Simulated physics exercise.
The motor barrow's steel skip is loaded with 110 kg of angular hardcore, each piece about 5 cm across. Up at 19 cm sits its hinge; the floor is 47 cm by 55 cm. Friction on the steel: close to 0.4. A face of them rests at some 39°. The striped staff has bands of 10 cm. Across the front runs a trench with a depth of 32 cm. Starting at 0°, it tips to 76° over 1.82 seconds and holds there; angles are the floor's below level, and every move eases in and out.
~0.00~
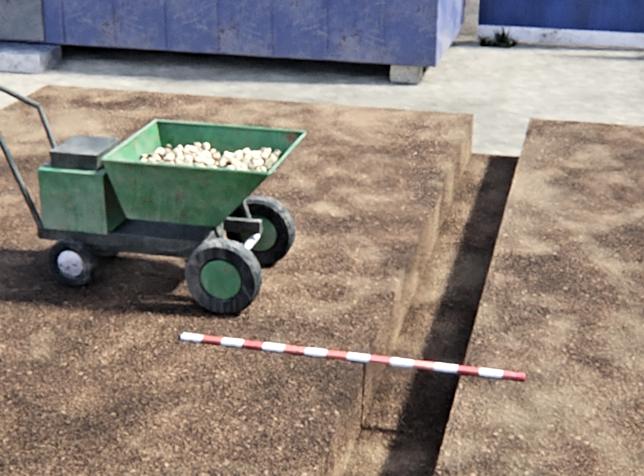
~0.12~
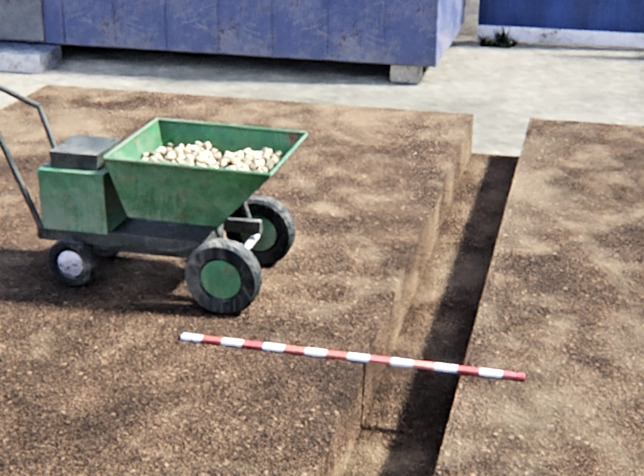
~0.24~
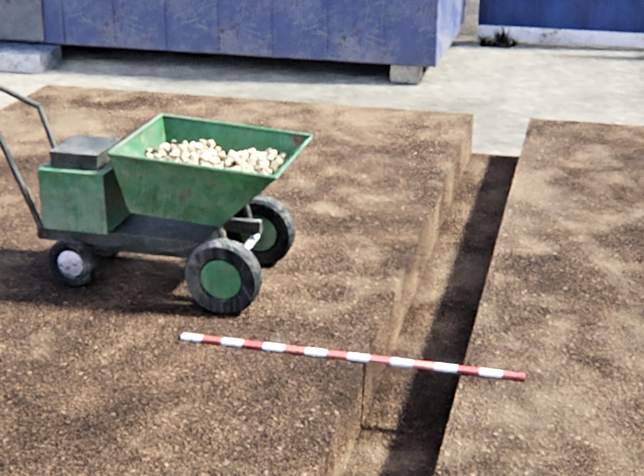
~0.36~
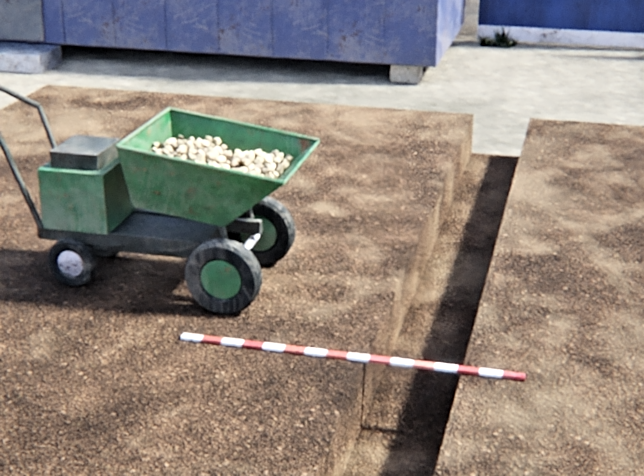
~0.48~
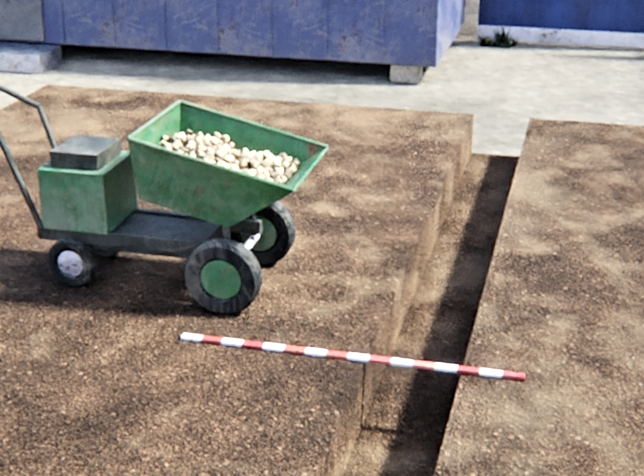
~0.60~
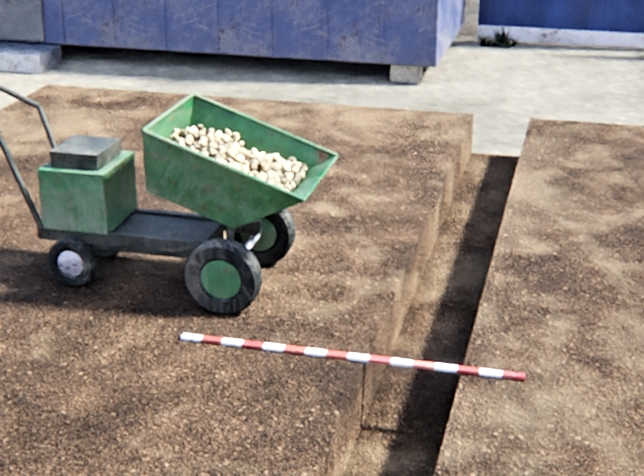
Green skip of pale stones on a motor barrow tilting gradually forward to the right, near a trench and a red-and-white staff.
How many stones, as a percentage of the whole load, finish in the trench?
Roughly 49 per cent of the load ends up in the trench.
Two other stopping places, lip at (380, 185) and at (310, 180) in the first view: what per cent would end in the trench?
First some 20, then 100 per cent.
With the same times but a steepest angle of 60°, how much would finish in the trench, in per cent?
Then about 25 per cent.
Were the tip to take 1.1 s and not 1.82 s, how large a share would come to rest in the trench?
Roughly 50% would finish there.
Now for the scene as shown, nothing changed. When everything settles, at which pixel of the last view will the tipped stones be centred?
Middle at around (420, 354), I'd say.
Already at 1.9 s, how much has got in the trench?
I'd put it near 20 per cent.
After 1.4 s the floor is at 64°; 100 % in the skip; the foremost stones are at (348, 254).
After 1.9 s the floor is at 76°; 63 % in the skip, 15 % short of the trench, 21 % in the trench; the foremost stones are at (462, 352).
After 2.3 s the floor is at 76°; 40 % in the skip, 18 % short of the trench, 43 % in the trench; the foremost stones are at (470, 355).
After 4.2 s the floor is at 76°; 35 % in the skip, 16 % short of the trench, 49 % in the trench; the foremost stones are at (470, 360).
